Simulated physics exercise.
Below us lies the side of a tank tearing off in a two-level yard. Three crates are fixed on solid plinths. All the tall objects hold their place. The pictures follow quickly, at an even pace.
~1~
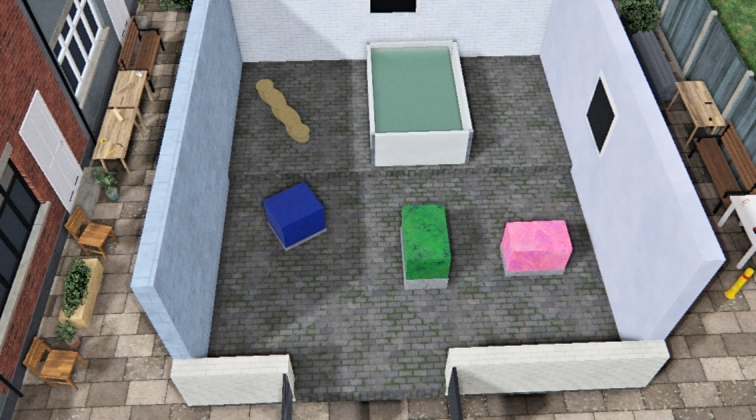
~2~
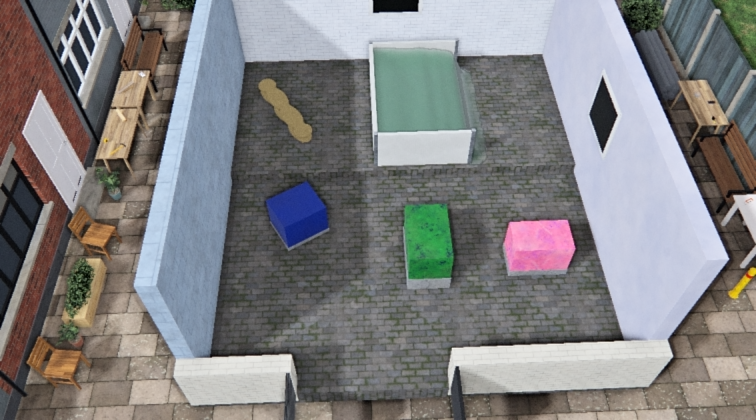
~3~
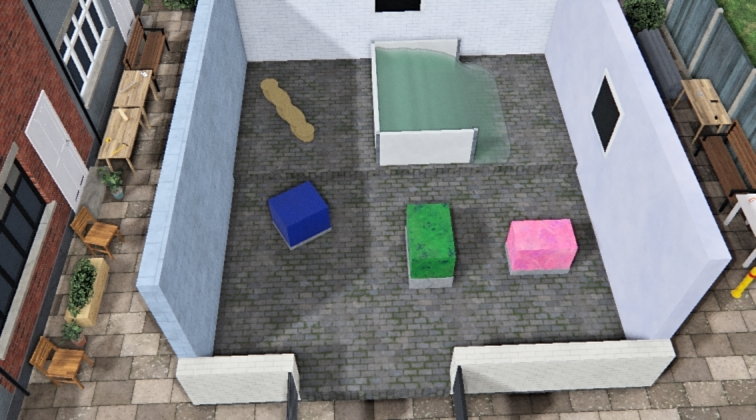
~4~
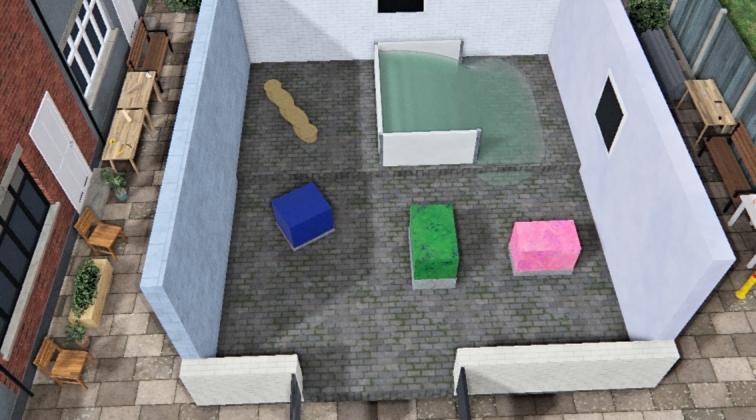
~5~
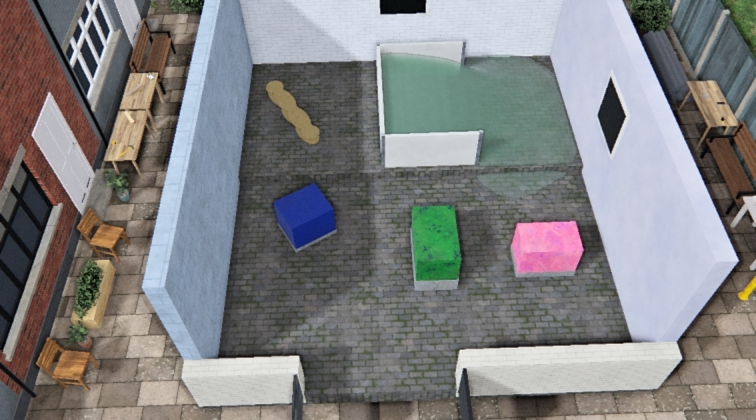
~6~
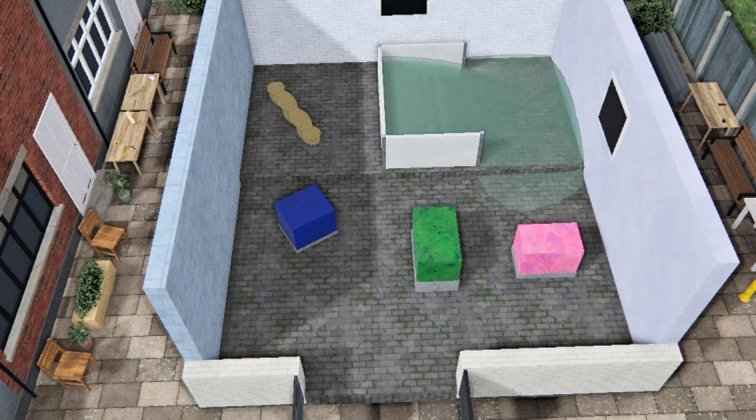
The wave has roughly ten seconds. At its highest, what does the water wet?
One by one: The blue crate is soaked; the pink crate is soaked; the green crate keeps dry.
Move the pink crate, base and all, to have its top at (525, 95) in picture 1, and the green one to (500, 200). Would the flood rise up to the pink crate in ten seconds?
Pink crate is soaked.
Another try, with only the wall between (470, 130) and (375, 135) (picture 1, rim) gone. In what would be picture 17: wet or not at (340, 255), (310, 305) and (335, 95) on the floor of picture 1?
As listed: Awash, under water, no water.
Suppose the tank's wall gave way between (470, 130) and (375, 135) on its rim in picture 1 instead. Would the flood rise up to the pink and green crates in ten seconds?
The pink one is wetted, the green one is soaked.
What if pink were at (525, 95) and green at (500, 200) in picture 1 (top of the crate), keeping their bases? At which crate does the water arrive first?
I say the pink one.
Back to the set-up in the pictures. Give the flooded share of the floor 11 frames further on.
Roughly 25 per cent.
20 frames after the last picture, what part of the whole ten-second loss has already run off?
About 0 per cent.
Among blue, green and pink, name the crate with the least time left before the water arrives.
The pink crate.
A moment on, water covers 20 % of the floor; the blue crate not reached, the pink crate not reached, the green crate not reached.
Next, water covers 25 % of the floor; the blue crate not reached, the pink crate water round its plinth, the green crate not reached.
Then, water covers 50 % of the floor; the blue crate not reached, the pink crate water round its plinth, the green crate water round its plinth.
Later, water covers 90 % of the floor; the blue crate water round its plinth, the pink crate water round its plinth, the green crate water round its plinth.
In the end, water covers 95 % of the floor; the blue crate was topped, the pink crate was topped, the green crate stayed above the water.
